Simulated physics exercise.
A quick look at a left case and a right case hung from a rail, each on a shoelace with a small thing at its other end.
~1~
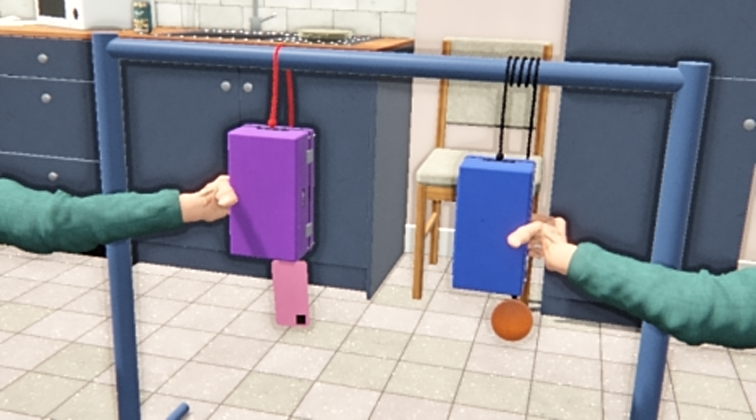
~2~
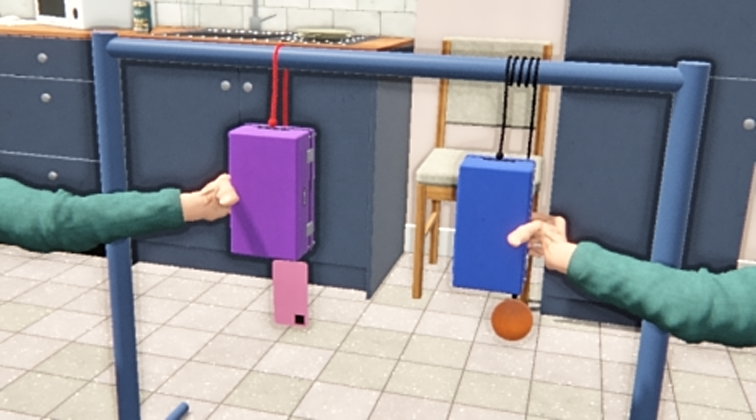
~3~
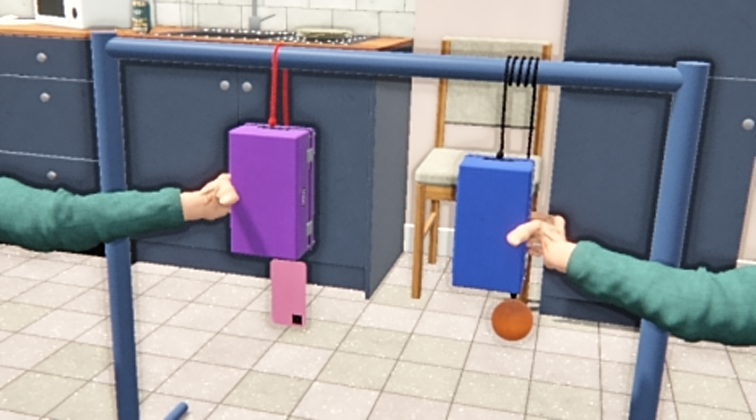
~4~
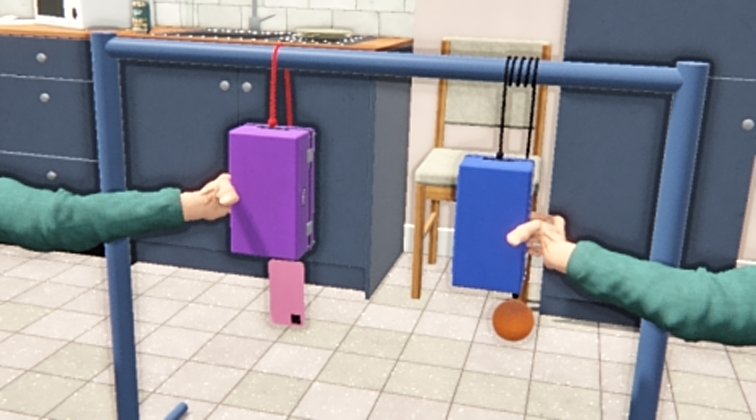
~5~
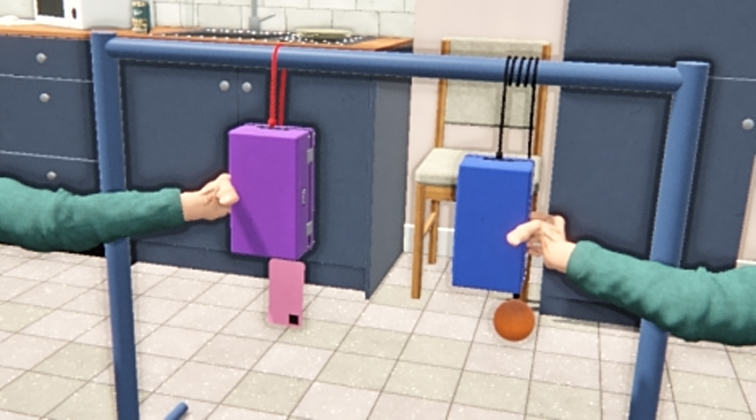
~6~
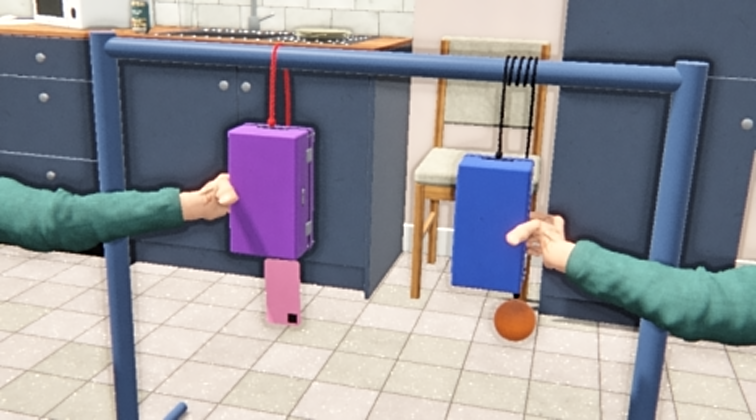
Hardly anything moves as a fixed, level view looks across a kitchen with dark blue cupboards, a wooden chair and pale floor tiles. Two green-sleeved arms reach in to hold a purple case on a red shoelace laid over a blue rail at left and a blue case on a black shoelace wound round it at right. Beneath them, a pink phone and an orange ball-like thing shift very slightly, while hands and cases stay practically still.
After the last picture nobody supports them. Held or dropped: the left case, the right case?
The left case runs down to the floor. The right case is held.
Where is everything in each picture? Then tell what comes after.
Left case (272, 192); right case (494, 224); left phone (291, 294); right orange (512, 320), in the first frame.
Left case (273, 192); right case (494, 224), in the second frame.
Left case (273, 191); right case (493, 223), in the third frame.
Left case (273, 191); right case (493, 223), in the fourth frame.
Left case (273, 191); right case (493, 223), in the fifth frame.
Left case (272, 191); right case (492, 223); left shoelace only laid over the rail; right shoelace wound several times round the rail, in the sixth frame.
Then, 0.56 s past the final frame, left case on the floor; right case still up near (495, 224).
When it is over, left case on the floor; right case still up near (495, 224). The left case drops and the right case keeps its height.
